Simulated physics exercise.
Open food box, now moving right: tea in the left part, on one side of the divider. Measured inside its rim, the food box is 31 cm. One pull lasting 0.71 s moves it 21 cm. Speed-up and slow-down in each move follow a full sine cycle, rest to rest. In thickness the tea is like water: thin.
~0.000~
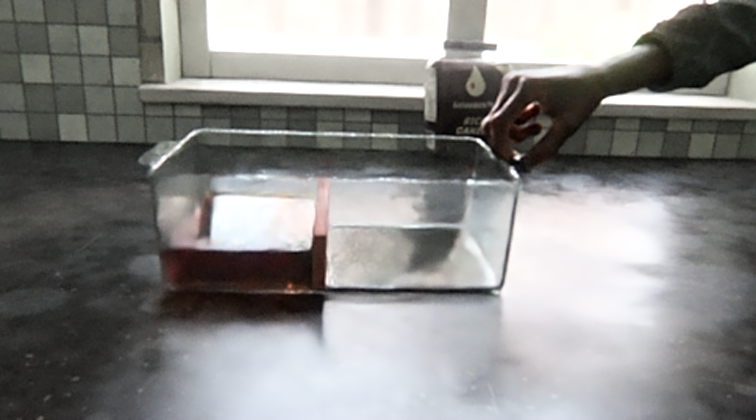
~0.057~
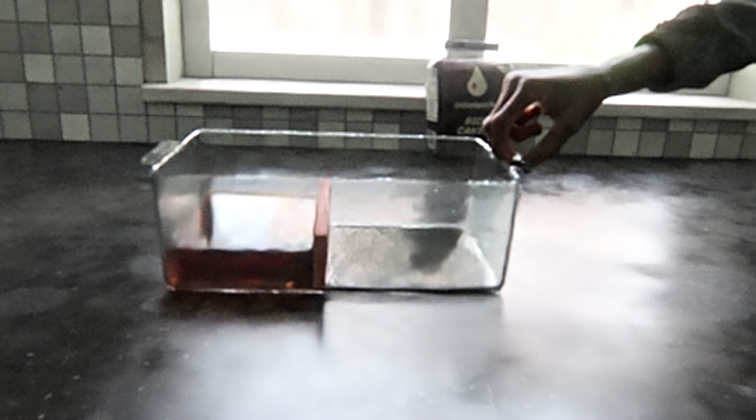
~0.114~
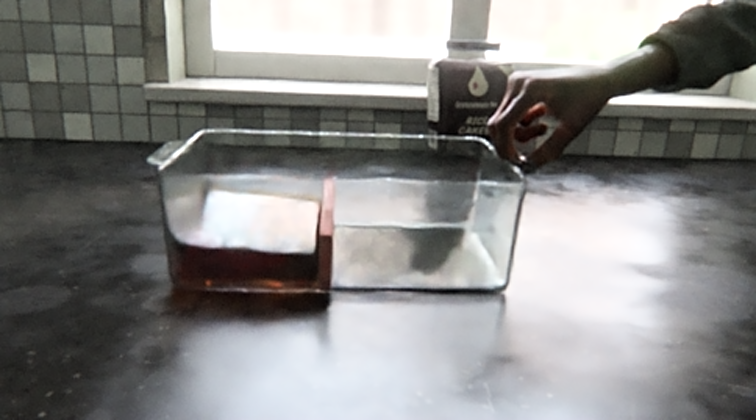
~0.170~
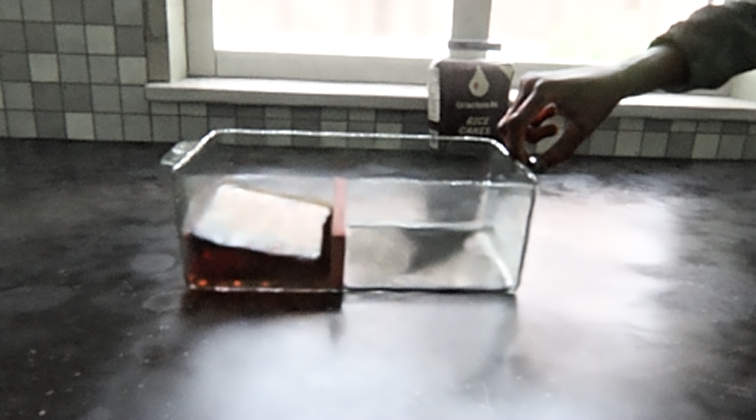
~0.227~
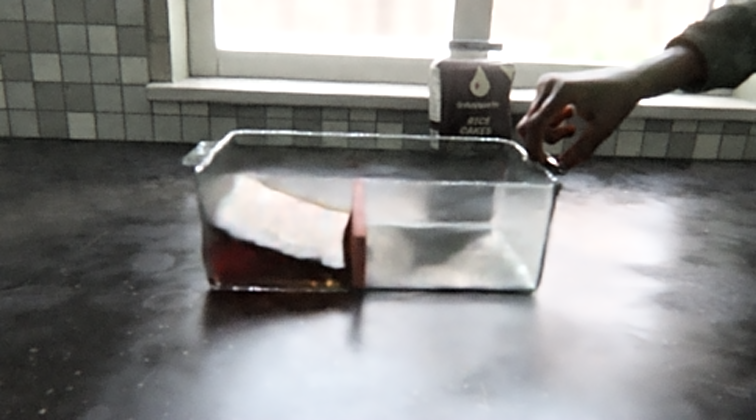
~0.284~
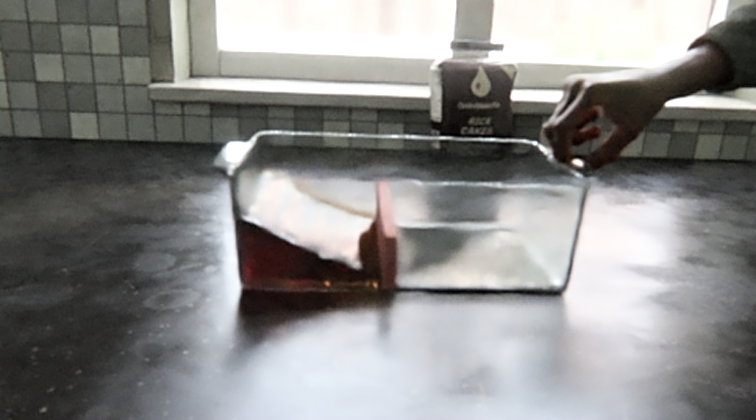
A hand pulling a clear, divided box rightward across a dark counter as reddish-brown liquid tilts, rising against the left wall.
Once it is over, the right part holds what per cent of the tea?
It holds about 18 per cent of it.
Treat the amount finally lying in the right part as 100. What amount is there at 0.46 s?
About 0 percent.
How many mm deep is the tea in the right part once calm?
At rest it's around 6 mm deep.
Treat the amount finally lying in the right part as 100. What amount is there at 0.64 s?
Close to 90 in a hundred.
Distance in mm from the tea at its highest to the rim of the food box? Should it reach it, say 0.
About 30 mm.
By 0.46 s it has gone 16 cm; 0 per cent is on the right side and 0 is out of the food box.
By 0.64 s it has gone 21 cm; 16 per cent is on the right side and 0 is out of the food box.
By 0.82 s it has gone 21 cm; 17 per cent is on the right side and 1 is out of the food box.
By 1.00 s it has gone 21 cm; 17 per cent is on the right side and 1 is out of the food box.
At rest 18 per cent is on the right side and 1 is out of the food box.
